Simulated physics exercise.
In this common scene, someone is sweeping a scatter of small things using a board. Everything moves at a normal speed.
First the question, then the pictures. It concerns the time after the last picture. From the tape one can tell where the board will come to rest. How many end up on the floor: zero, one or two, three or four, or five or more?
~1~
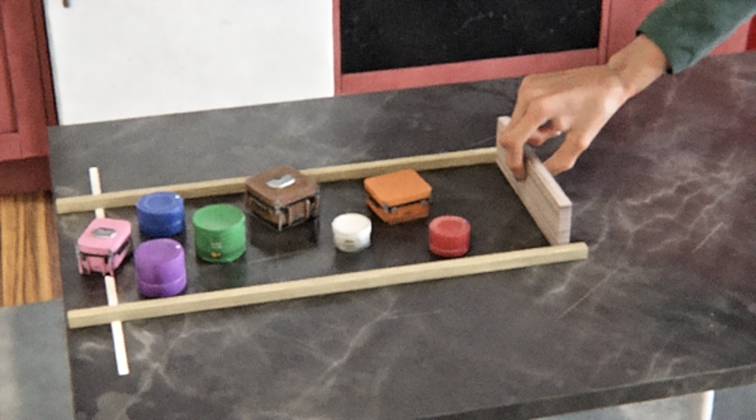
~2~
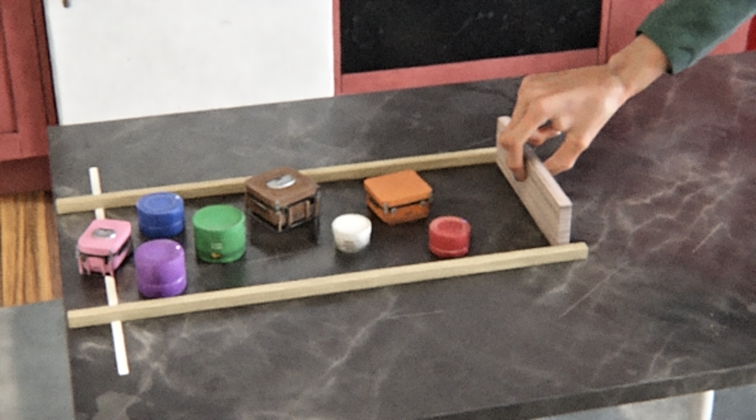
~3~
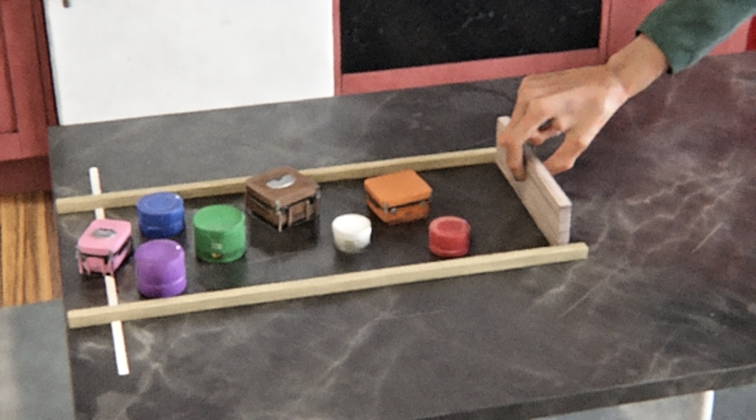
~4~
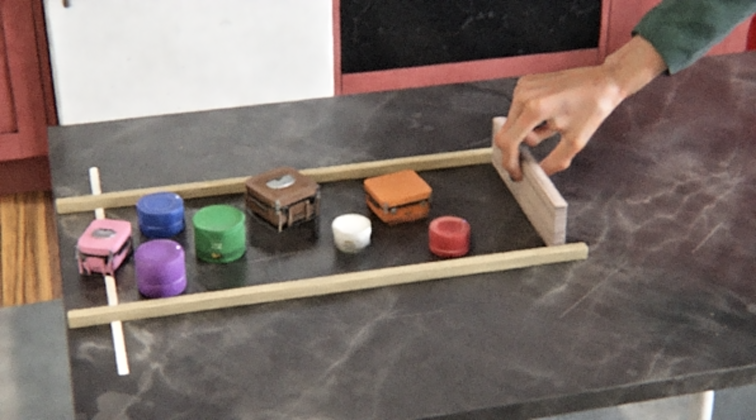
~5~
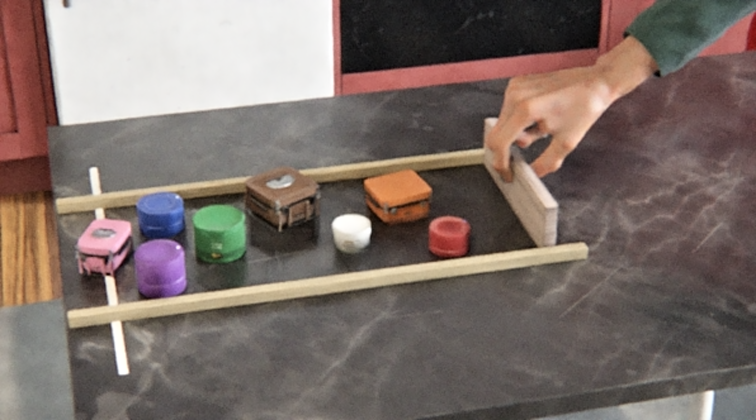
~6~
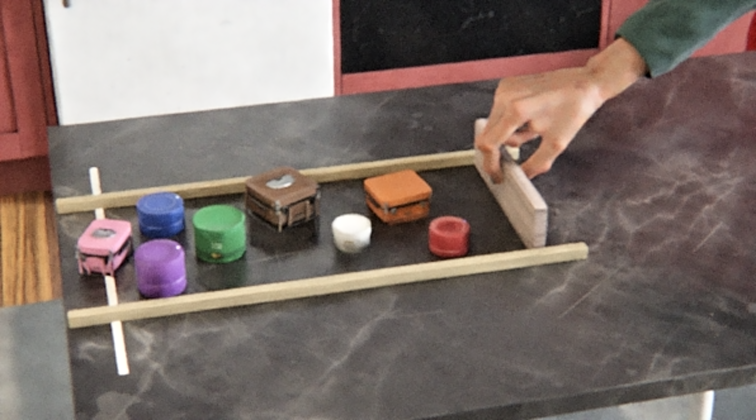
Five or more.
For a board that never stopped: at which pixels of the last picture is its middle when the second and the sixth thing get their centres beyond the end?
For the first, roughly (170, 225); for the next, roughly (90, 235).
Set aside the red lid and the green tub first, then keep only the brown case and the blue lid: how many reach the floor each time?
You'd see 3 fallen, and 3 in the other try.
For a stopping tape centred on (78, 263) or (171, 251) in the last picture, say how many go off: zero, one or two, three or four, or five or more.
Result per position - first: Five or over, second: Just one or two.
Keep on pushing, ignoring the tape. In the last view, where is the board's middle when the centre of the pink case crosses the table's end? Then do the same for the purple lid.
The middle is at (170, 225) when it's the pink case, and at (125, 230) when it's the purple lid.
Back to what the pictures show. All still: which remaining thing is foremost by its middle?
The orange case finishes closest.
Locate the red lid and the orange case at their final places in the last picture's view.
The red lid stops around (90, 286); the orange case around (75, 236).
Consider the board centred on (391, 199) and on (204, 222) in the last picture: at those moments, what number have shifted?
At first I count 2, and then 8.
Soon after, none off yet; pink case at rest near (105, 248); purple lid at rest near (161, 269); blue lid at rest near (161, 215).
At rest, the number that fall off is five or more; fallen, brown case, green tub, blue lid, purple lid and pink case.
